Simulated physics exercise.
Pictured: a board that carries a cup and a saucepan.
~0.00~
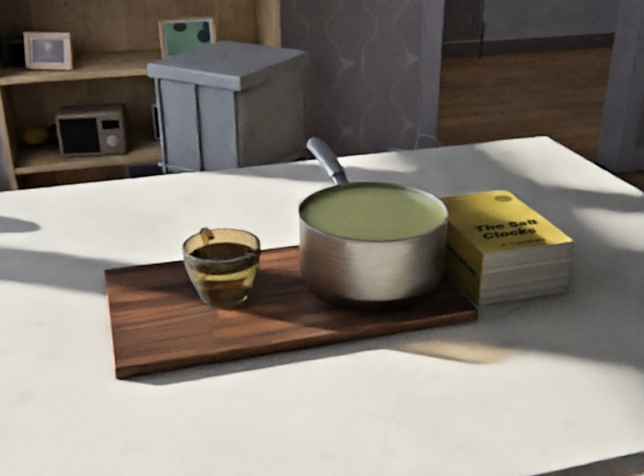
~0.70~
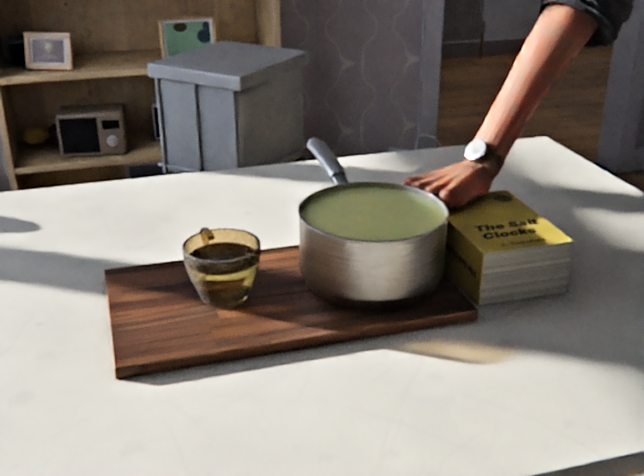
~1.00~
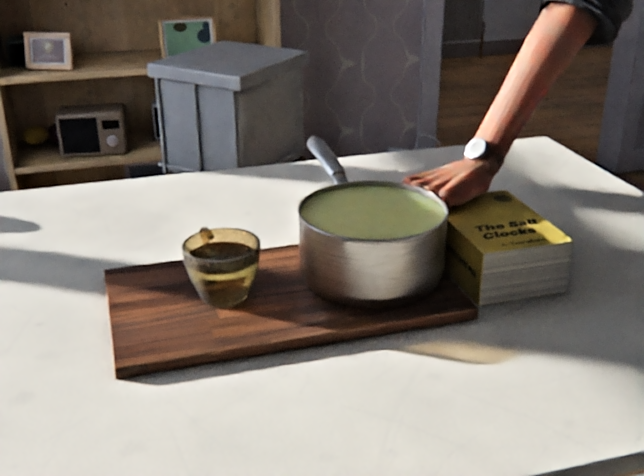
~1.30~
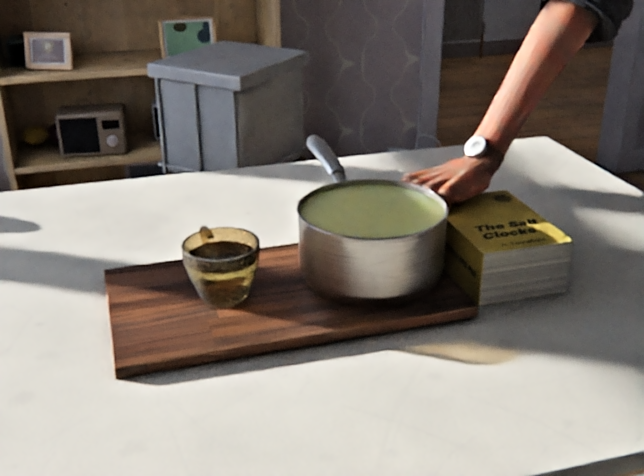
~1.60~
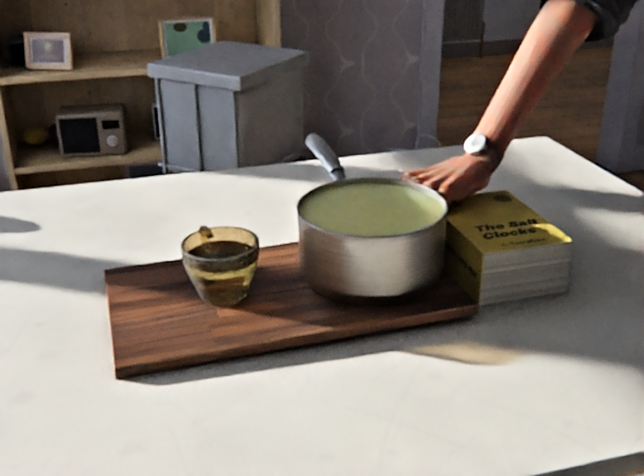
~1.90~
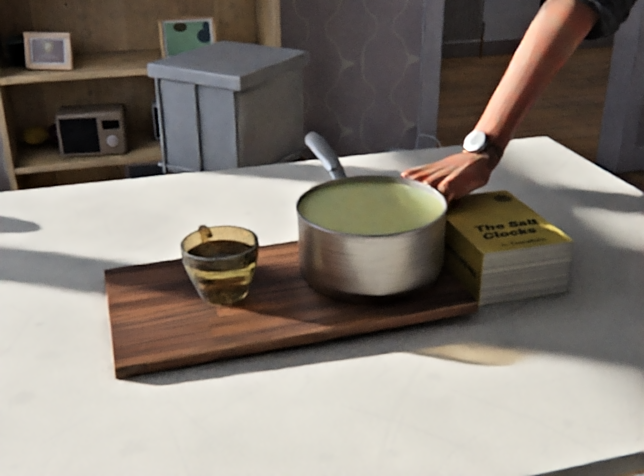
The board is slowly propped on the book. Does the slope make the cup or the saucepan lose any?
In the end cup: It's going to stay contained, saucepan: It's going to run over.
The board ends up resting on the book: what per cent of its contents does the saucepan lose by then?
I make it 12 per cent.
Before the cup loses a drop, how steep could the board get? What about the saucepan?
Slope values: Around 25 degrees and around 6 degrees.
Around 2.6 s, the board slopes by about 6°; cup, none is lost; saucepan, it has lost some.
Around 3.4 s, the board slopes by about 12°; cup, none is lost; saucepan, it has lost some.
Around 4.6 s, the board slopes by about 11°, resting on the book; cup, none is lost; saucepan, it has lost some.
